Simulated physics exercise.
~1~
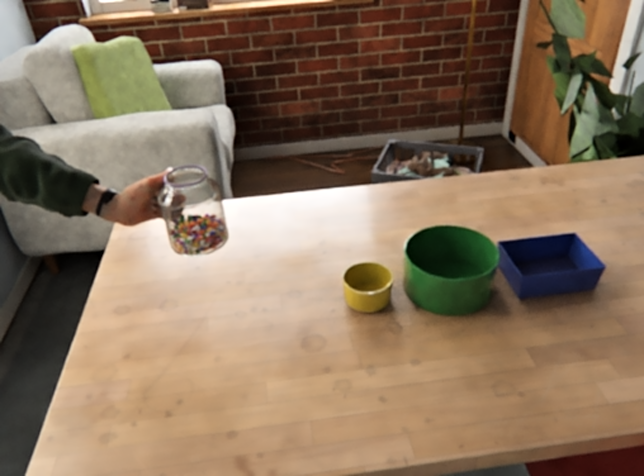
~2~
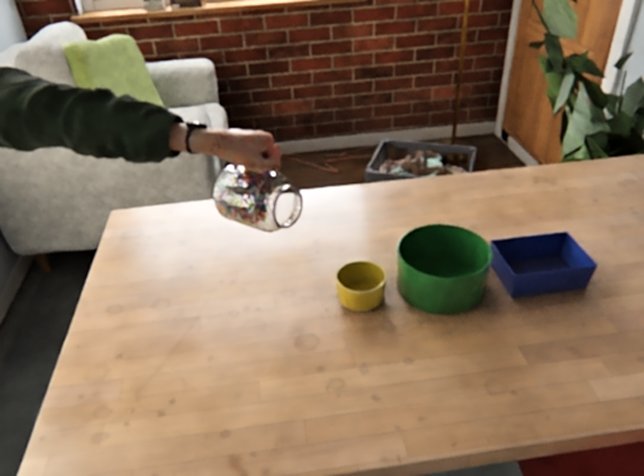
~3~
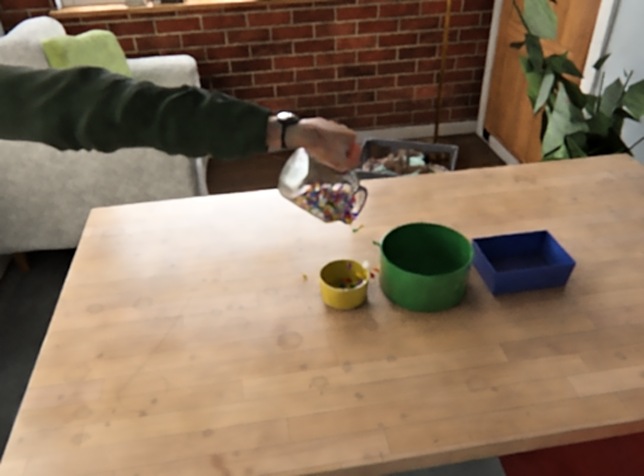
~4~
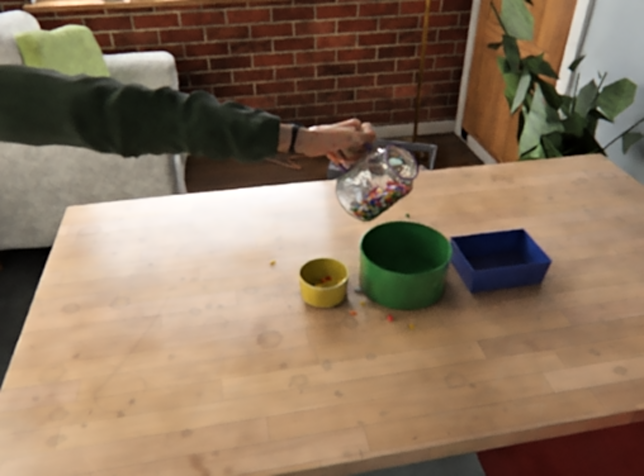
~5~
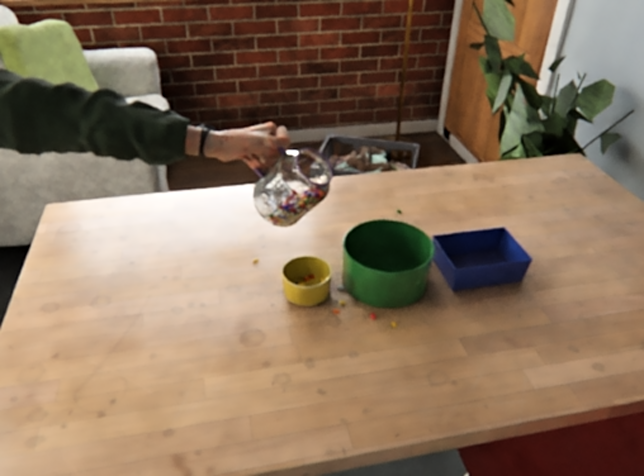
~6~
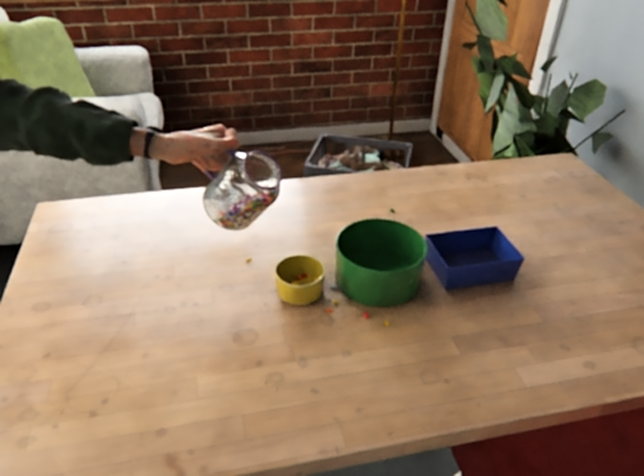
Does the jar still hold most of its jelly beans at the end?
Yes, most of the jelly beans stay in the jar. Only a few end up in the yellow dish and on the table, and the green pot and blue tin get none.
At the start, a hand holds a clear jar of colourful jelly beans upright at the left of a wooden table, with a yellow dish, a green pot and a blue tin standing to the right. The arm carries the jar right and tips it onto its side. Near the yellow dish it tips further, and a few beans drop into the dish and onto the table. The jar continues right to above the green pot, now tilted back up. The hand then moves it left, still leaning, and it ends left of the yellow dish with most beans inside.
